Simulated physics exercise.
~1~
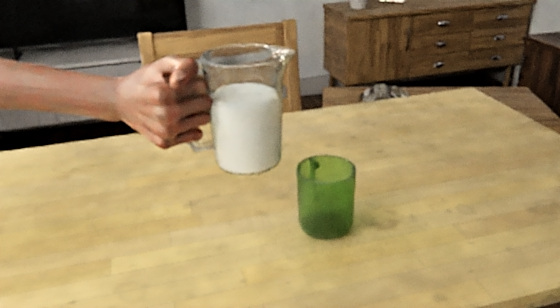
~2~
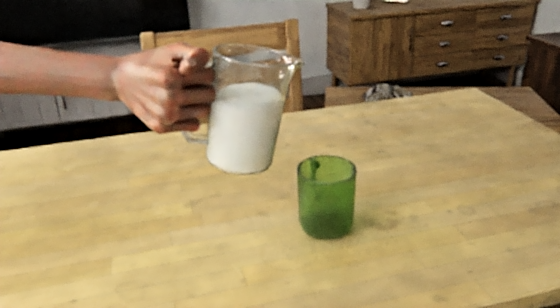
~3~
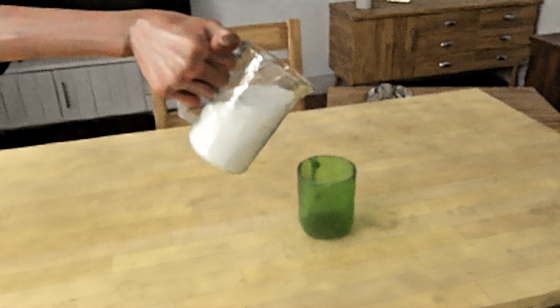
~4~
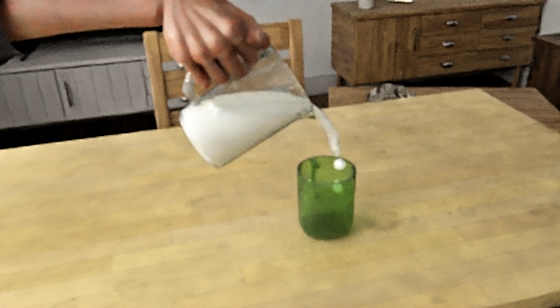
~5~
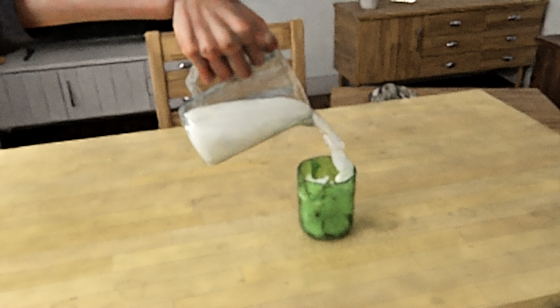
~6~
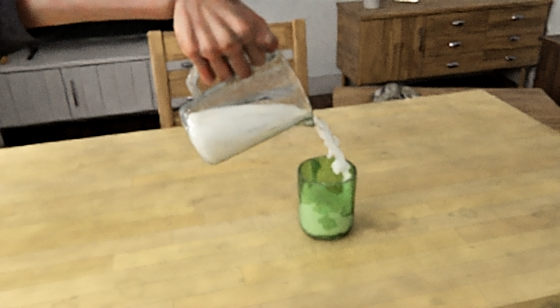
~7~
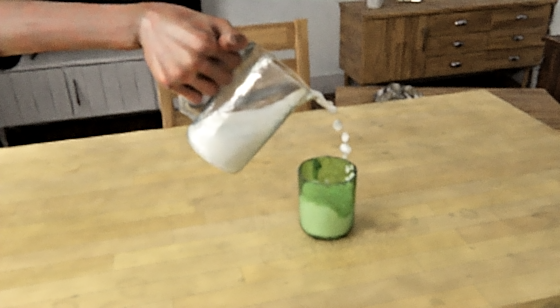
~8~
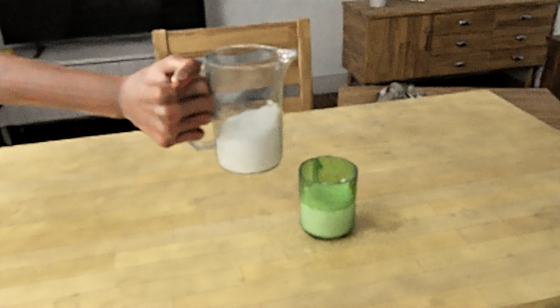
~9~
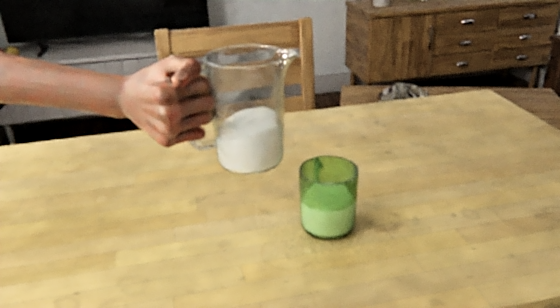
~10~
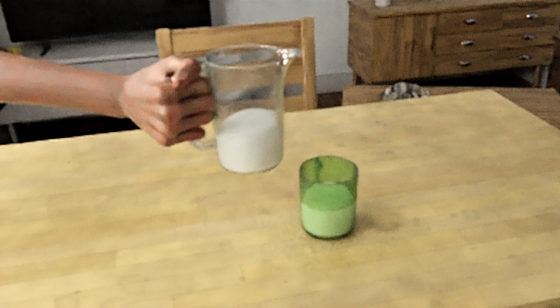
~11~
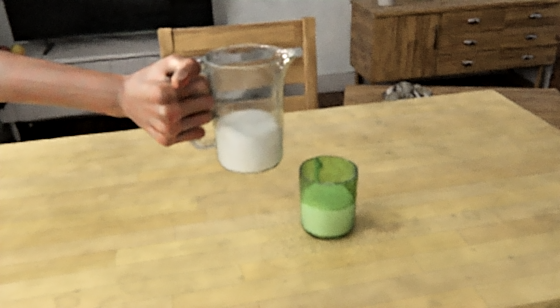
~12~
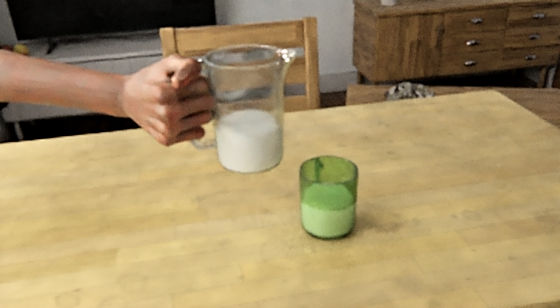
In a room with a wooden cabinet and a chair behind, a pale wooden table is seen from slightly above, the view drifting a little sideways. A hand holds a clear glass pitcher of milk above the table, to the left of an empty green mug. The hand tips the pitcher rightwards until milk streams from its spout into the mug. The pitcher stays tilted briefly while the milk rises, then swings back upright as the last drops fall. At the end, the hand holds the partly filled pitcher still, and the mug stands roughly half full.
